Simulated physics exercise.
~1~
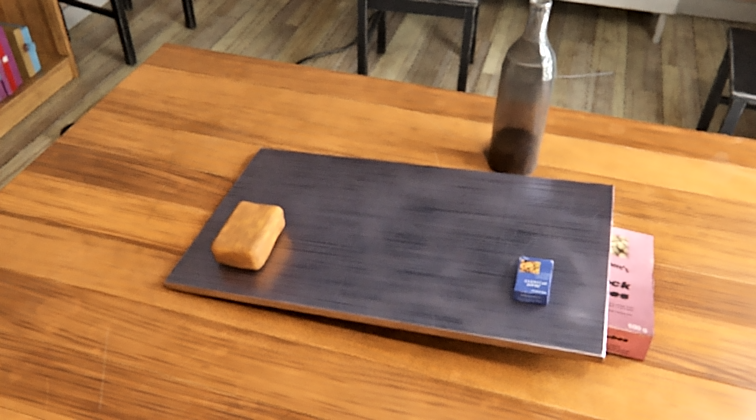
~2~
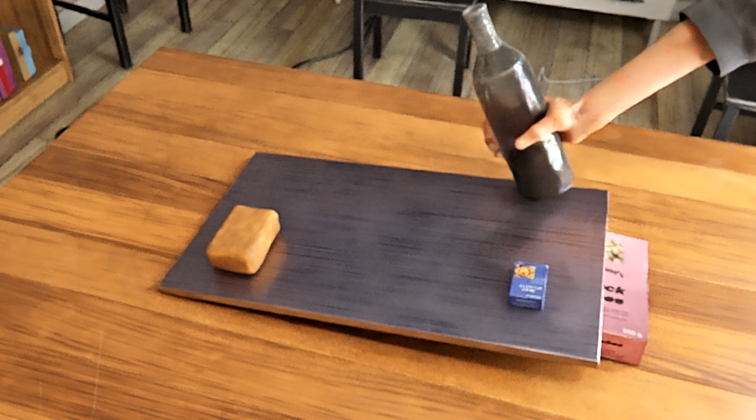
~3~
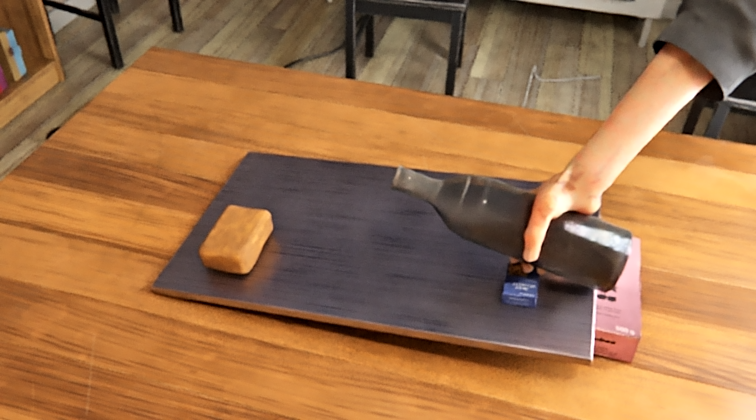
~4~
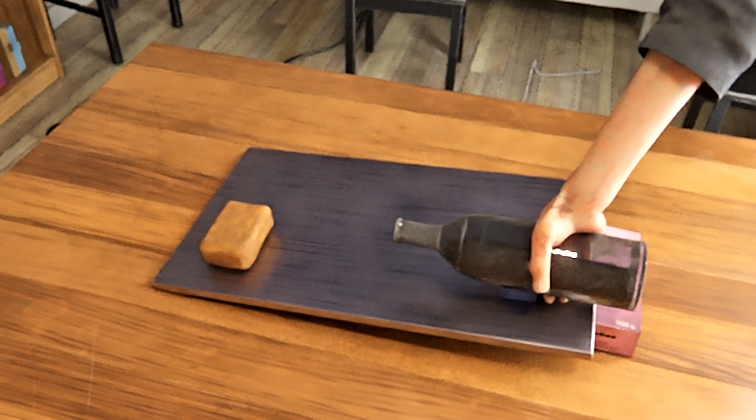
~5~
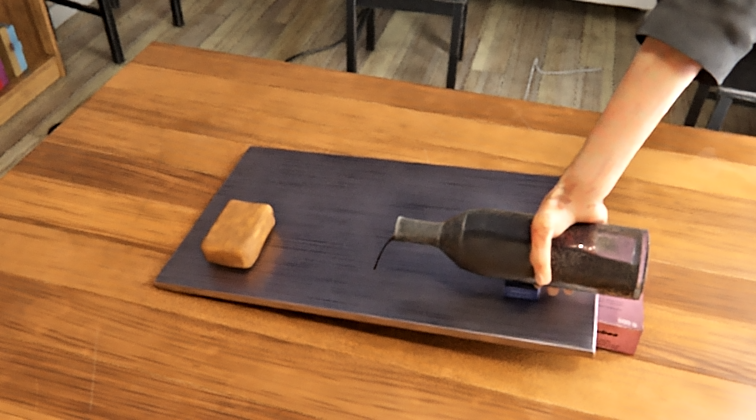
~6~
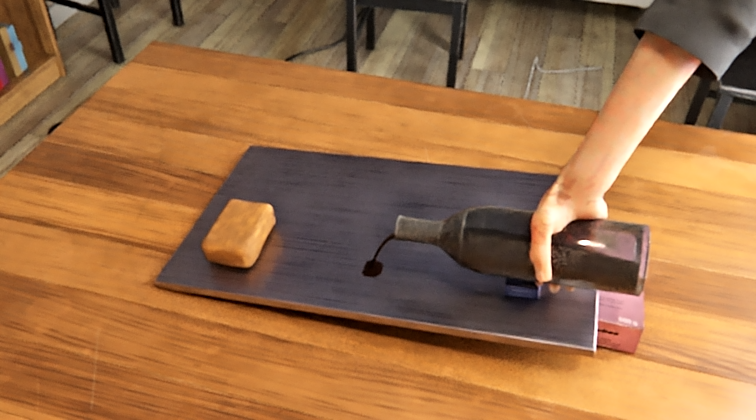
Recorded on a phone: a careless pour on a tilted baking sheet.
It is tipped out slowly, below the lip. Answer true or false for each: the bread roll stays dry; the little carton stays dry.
Bread roll: False; little carton: True.
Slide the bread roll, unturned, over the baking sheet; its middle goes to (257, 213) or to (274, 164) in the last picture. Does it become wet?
Place one: It is overrun; place two: It is left alone.
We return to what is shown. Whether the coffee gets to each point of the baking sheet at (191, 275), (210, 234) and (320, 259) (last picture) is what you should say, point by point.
Well, in sequence: Spilled on, spill-free, spilled on.
Soon after, it runs down to the left; the bread roll is wet; the little carton is dry.
Later, it runs down to the left and off the end; the bread roll is wet; the little carton is dry.
In the end, it runs down to the left and off the end; the bread roll is wet; the little carton is dry.
